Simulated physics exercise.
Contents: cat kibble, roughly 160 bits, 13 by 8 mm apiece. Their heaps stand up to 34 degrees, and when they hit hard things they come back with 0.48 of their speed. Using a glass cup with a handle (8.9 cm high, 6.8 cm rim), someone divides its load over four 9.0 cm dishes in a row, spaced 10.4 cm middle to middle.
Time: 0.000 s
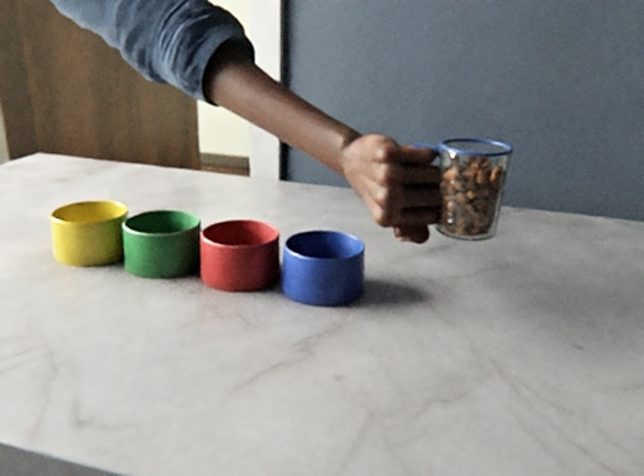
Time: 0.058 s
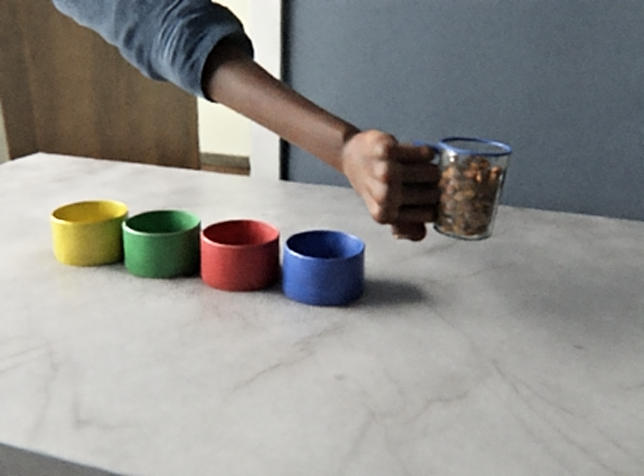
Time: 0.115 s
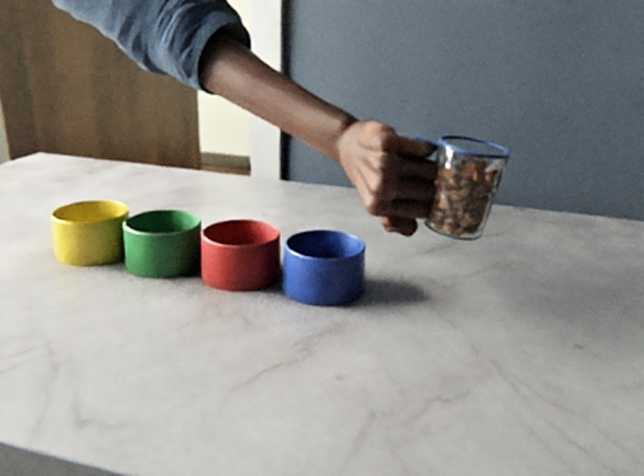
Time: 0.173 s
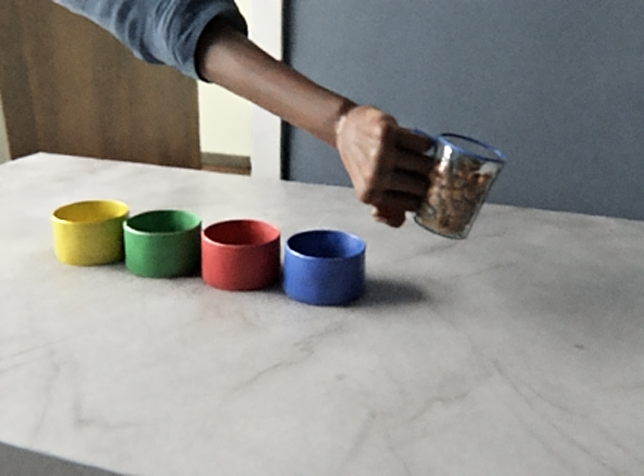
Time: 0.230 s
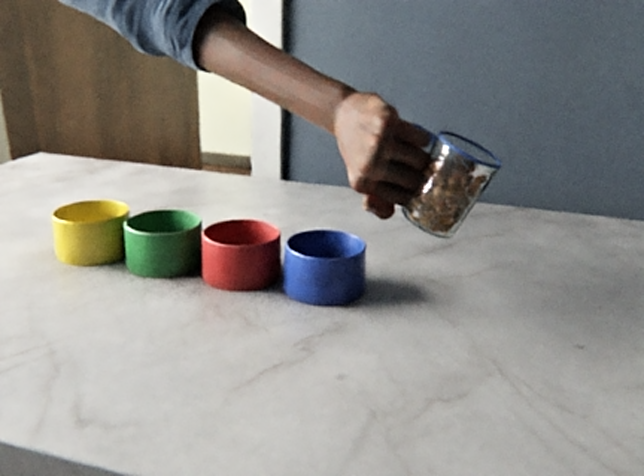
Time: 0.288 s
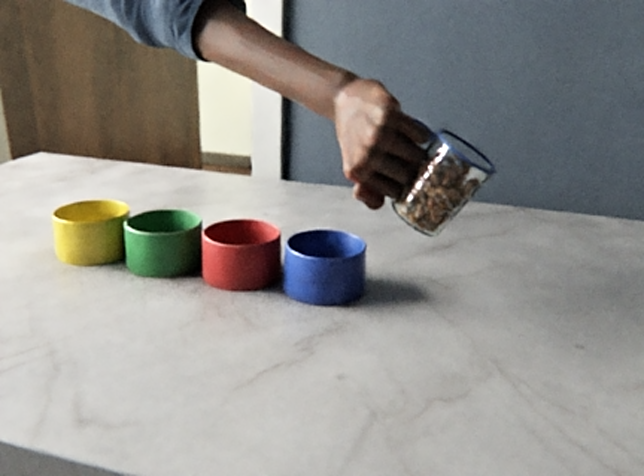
A hand tilts a glass cup of brown pieces rightward while moving it slightly left.
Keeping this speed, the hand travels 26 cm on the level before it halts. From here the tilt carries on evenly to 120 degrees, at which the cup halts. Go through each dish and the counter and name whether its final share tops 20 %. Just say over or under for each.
Result: Red dish: It will collect a share of a fifth or less; blue dish: It will collect a share beyond a fifth; green dish: It will collect a share of a fifth or less; yellow dish: It will collect a share of a fifth or less; counter: It will collect a share beyond a fifth.
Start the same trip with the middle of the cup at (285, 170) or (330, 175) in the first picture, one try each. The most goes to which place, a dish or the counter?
The winner: Red; red.
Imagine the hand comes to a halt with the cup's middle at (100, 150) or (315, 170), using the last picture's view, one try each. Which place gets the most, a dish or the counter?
I'd expect counter to win the first try and counter the second.
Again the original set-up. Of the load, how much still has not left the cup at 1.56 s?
It comes to about 0 percent.
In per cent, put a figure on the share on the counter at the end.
About 65 %.
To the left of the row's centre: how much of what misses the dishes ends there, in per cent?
Roughly 0 %.
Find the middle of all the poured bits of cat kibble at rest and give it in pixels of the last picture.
Roughly (377, 292).
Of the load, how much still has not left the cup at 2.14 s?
Roughly 0 per cent.
After 1.05 s, tilt 120 degrees; cup holds 55 %.
After 1.56 s, tilt 120 degrees; cup holds 0 %, blue 35 %.
After 2.14 s, tilt 120 degrees; cup holds 0 %, blue 35 %.
In the end, at 2.4 s, red 0 %, blue 35 %, green 0 %, yellow 0 %, counter 65 %.
